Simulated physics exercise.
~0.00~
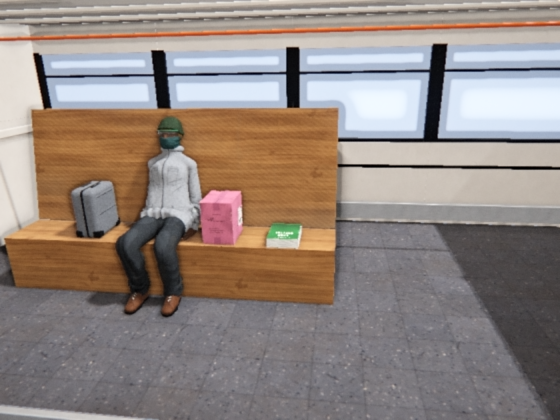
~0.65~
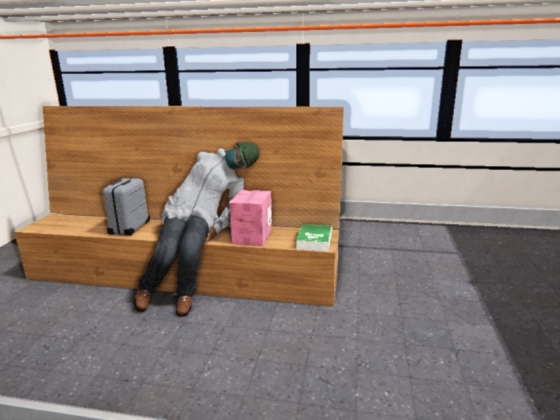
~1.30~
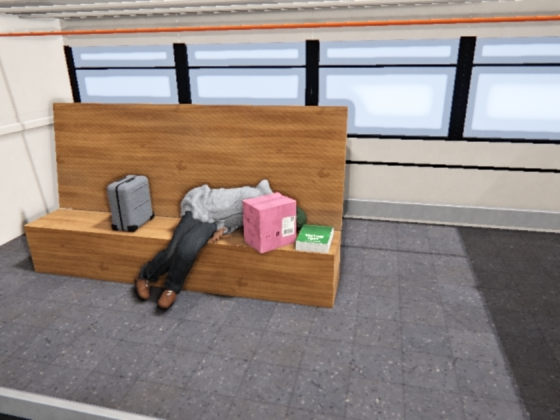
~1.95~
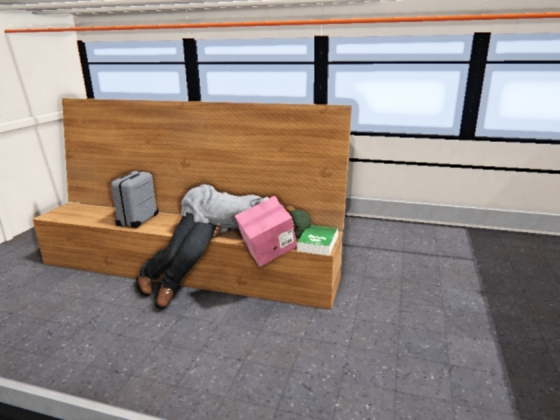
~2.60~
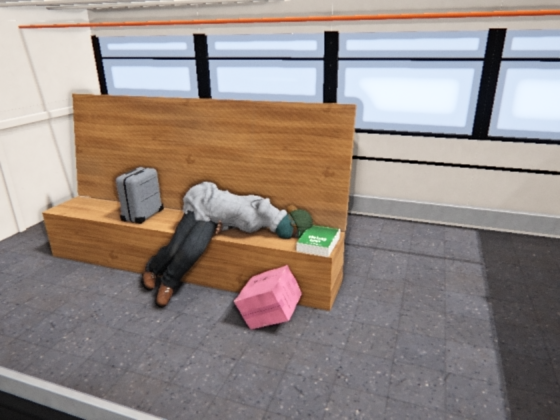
The video shows a person in a green cap slumping sideways on a wooden bench between a grey suitcase and a pink box. The box tilts and drops to the floor, while the person stays lying on the bench with the suitcase and green folder.
